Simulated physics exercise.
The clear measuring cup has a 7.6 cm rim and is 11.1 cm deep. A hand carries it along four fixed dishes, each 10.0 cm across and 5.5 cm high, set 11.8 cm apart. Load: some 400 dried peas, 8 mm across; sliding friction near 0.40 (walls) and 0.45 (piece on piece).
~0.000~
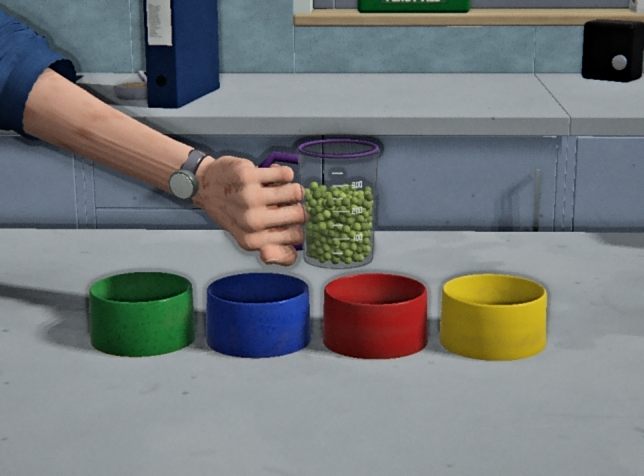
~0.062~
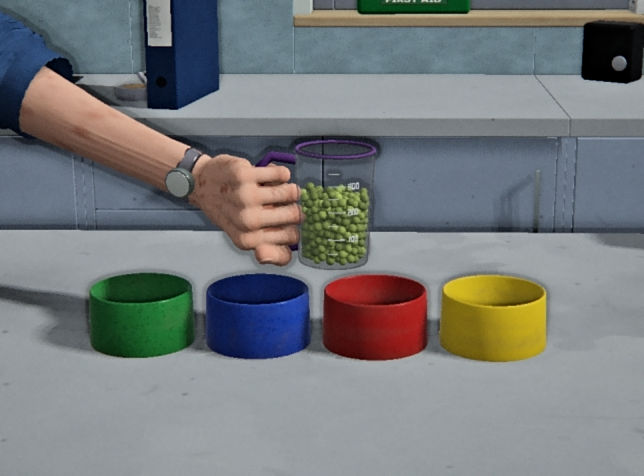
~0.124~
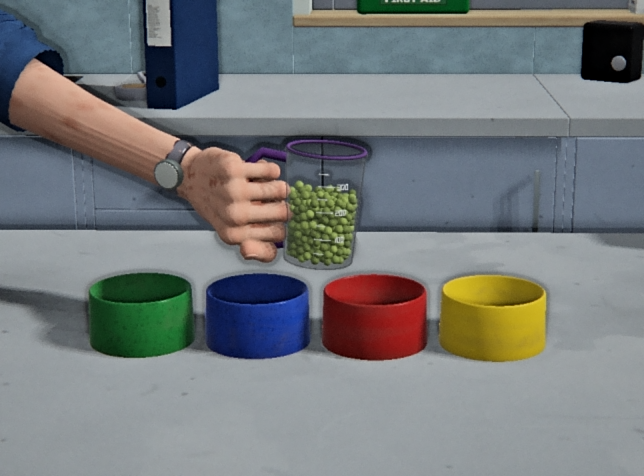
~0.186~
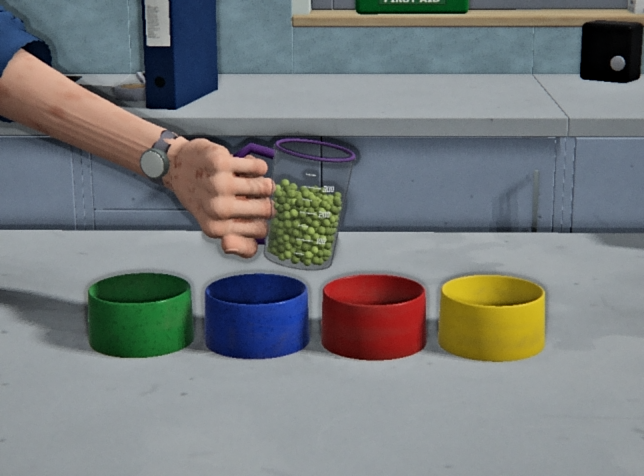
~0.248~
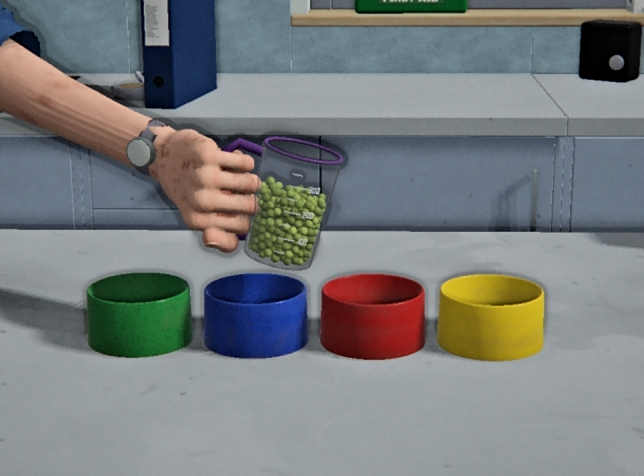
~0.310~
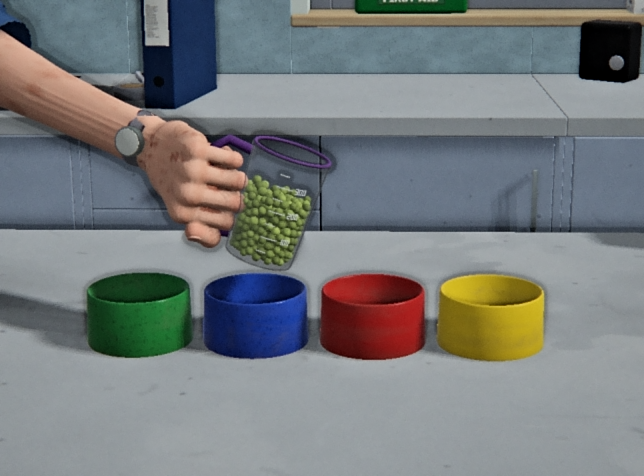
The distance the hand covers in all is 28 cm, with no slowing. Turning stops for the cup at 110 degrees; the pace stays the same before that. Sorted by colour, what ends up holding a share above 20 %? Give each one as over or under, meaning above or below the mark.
Red: Under, blue: Under, green: Over, yellow: Under, counter: Under.
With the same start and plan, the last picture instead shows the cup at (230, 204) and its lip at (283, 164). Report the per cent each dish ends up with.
It'd finish with red at 0, blue at 0, green at 100 and yellow at 0.
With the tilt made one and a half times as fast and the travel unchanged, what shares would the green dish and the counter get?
Green 100, counter 0.
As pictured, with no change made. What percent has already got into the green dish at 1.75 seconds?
Estimate to date: Some 45 %.
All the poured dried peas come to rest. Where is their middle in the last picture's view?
Somewhere near (140, 317) in the last picture.
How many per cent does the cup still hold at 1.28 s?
It works out to about 100 per cent of the load.
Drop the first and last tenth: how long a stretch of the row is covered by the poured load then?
Spread: Around 6 cm.
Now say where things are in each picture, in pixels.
The first frame shows cup at (338, 204), tilt 0 degrees, lip at (377, 149), moved 0.0 cm; middle of the pieces at (334, 221); yellow dish at (494, 290); red dish at (375, 289); blue dish at (258, 288); green dish at (141, 288).
The second frame shows cup at (334, 205), tilt 1 degrees, lip at (374, 151), moved 0.4 cm; middle of the pieces at (330, 222).
The third frame shows cup at (322, 205), tilt 5 degrees, lip at (366, 153), moved 1.5 cm; middle of the pieces at (317, 221).
The fourth frame shows cup at (306, 205), tilt 9 degrees, lip at (354, 157), moved 3.0 cm; middle of the pieces at (300, 221).
The fifth frame shows cup at (290, 204), tilt 14 degrees, lip at (341, 160), moved 4.5 cm; middle of the pieces at (283, 219).
The sixth frame shows cup at (275, 204), tilt 19 degrees, lip at (330, 164), moved 5.9 cm; middle of the pieces at (267, 219); yellow dish at (491, 291); red dish at (373, 290); blue dish at (255, 289); green dish at (138, 288). The cup turns about 75 degrees a second and travels 24 cm a second.
Then, at 0.89 s, tilt 62 degrees; cup holds 100 %.
Then, at 1.28 s, tilt 90 degrees; cup holds 100 %.
After 1.75 s, tilt 110 degrees; cup holds 55 %, green 45 %.
At rest (2.8 s), red 0 %, blue 0 %, green 100 %, yellow 0 %, counter 0 %.
